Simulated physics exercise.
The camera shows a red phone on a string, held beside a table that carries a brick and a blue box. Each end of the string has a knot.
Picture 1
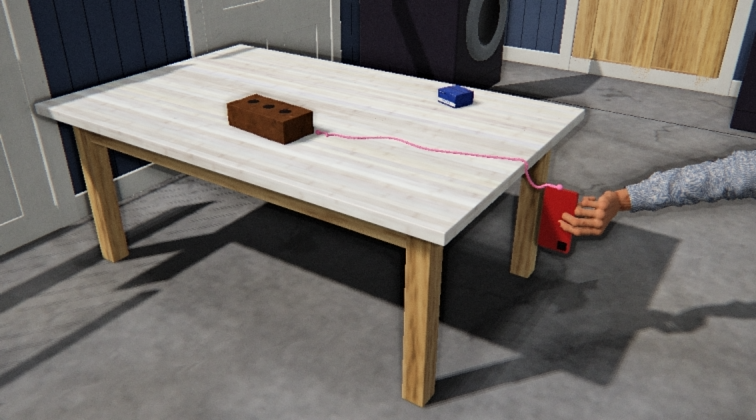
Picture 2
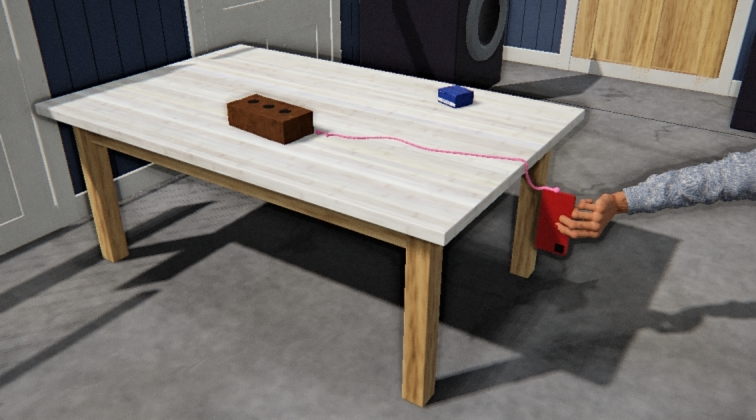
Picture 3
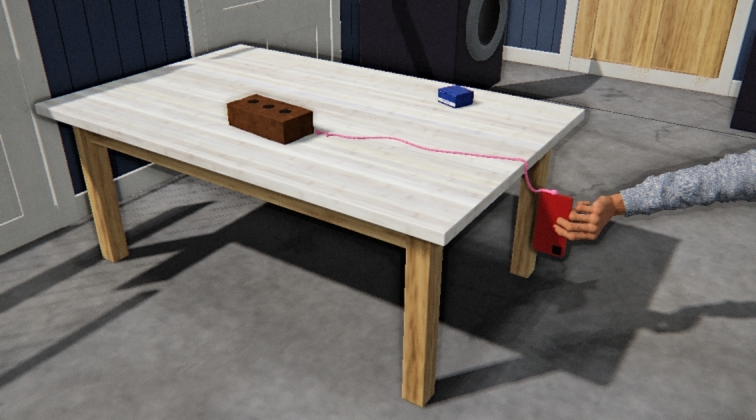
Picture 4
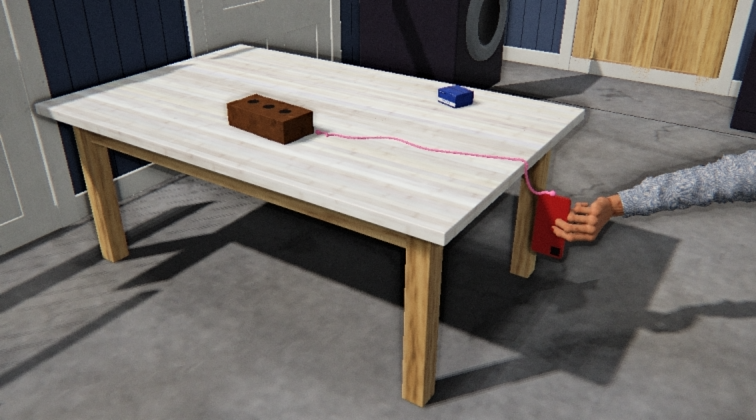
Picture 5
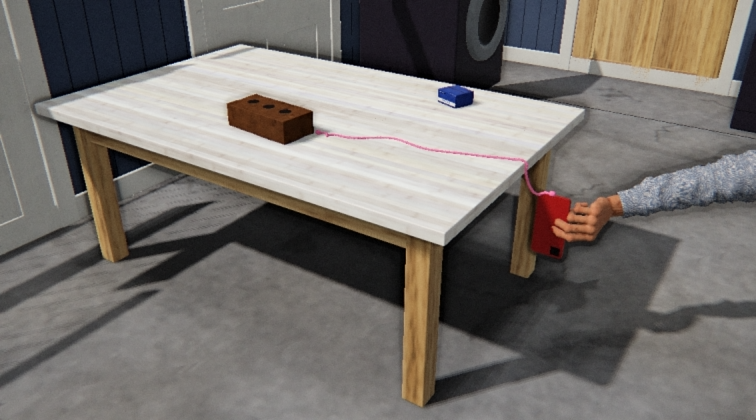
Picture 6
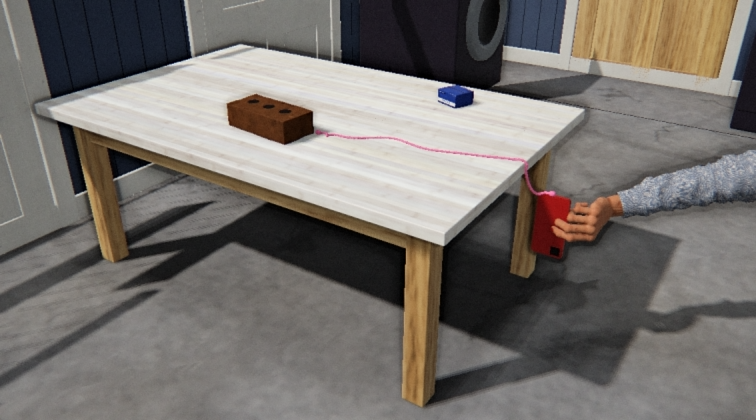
A red phone tied by string to a brick is held nearly still beside a table.
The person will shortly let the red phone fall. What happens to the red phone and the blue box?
The red phone is left hanging; the blue box sits tight.
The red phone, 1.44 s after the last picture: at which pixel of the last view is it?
Somewhere around (456, 289), I reckon.
Then, 0.70 s after the last picture, phone below the edge near (503, 258); brick unmoved; box unmoved.
Then, 1.44 s after the last picture, phone below the edge near (456, 289); brick unmoved; box unmoved.
At rest, phone below the edge near (463, 293); brick unmoved; box unmoved. The red phone swings from the edge and the blue box stays on top.
